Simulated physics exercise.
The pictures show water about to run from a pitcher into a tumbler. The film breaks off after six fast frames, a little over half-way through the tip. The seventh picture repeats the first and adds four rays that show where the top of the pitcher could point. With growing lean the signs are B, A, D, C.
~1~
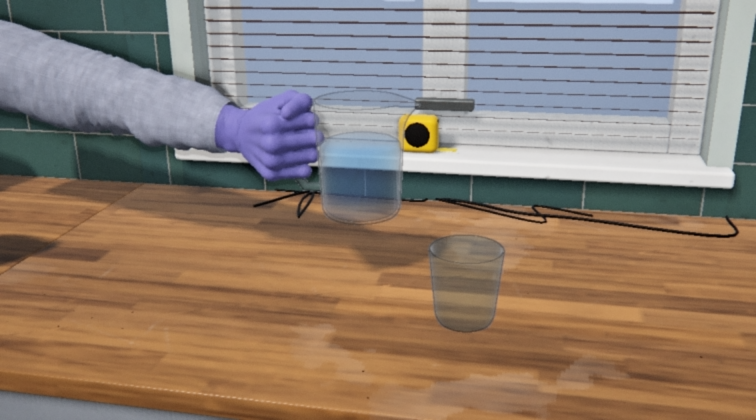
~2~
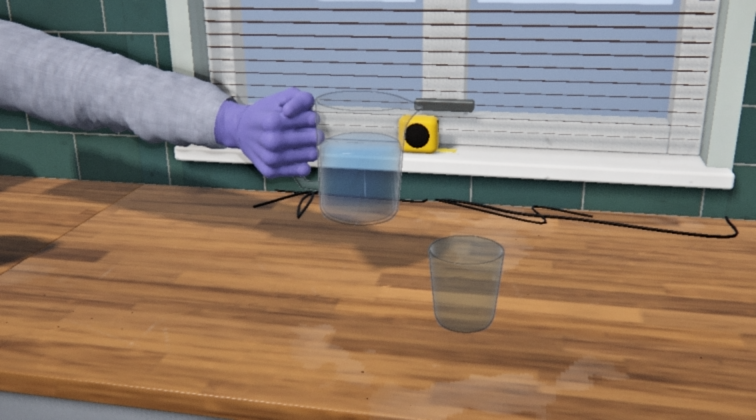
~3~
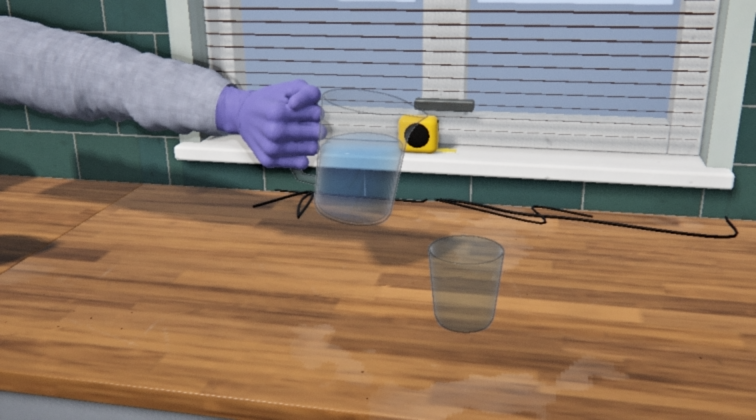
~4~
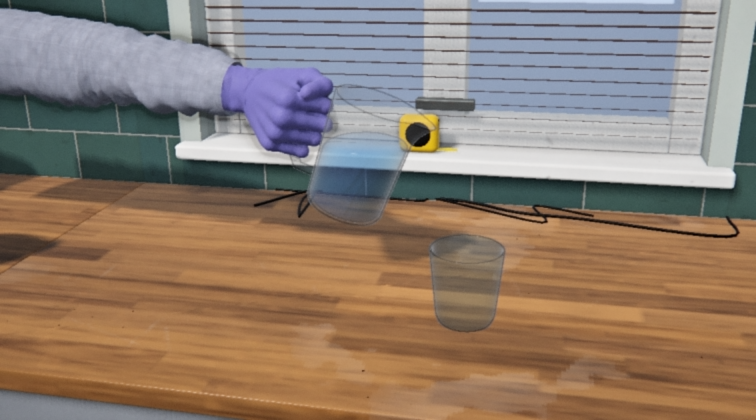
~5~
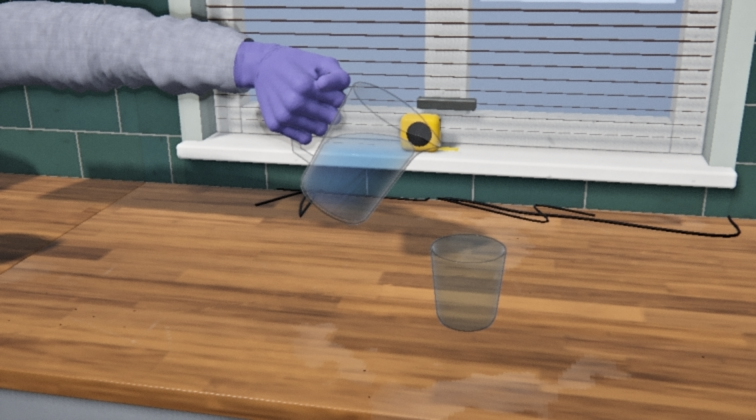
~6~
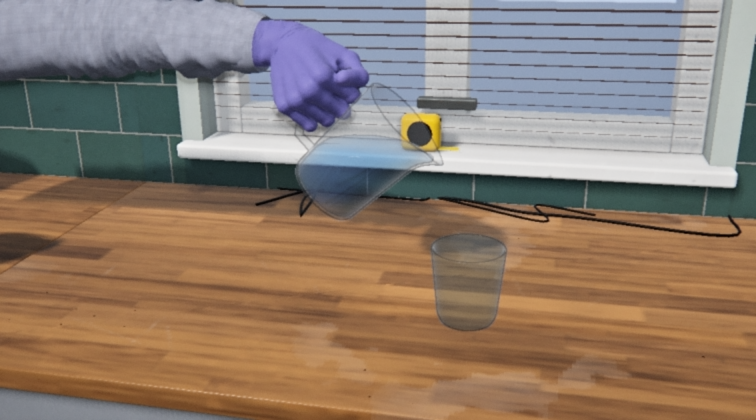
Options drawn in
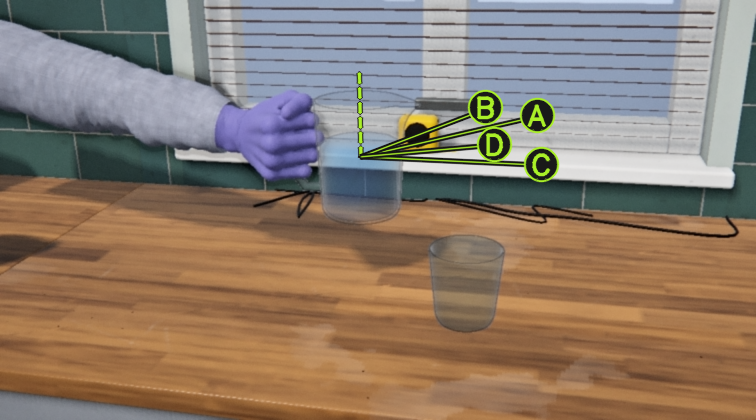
A purple-gloved hand tilting a clear pitcher of blue-tinted water rightward above a wooden counter, with an empty tumbler standing below.
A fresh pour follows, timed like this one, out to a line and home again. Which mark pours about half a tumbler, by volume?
B works best here.
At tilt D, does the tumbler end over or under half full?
Over half.
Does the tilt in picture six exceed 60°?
No, it does not.
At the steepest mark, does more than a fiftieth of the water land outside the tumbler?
Yes.
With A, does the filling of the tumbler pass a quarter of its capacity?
Yes, it does.
On the marked copy, A at (520, 120); B at (469, 115); C at (524, 164); D at (477, 146).
Choosing A, the tumbler ends with about 70 % of what it can hold; 4 % of the water is spilt.
Choosing B, the tumbler ends with about 49 % of what it can hold.
Choosing C, the tumbler ends with about 82 % of what it can hold; 24 % of the water is spilt.
Choosing D, the tumbler ends with about 75 % of what it can hold; 16 % of the water is spilt.
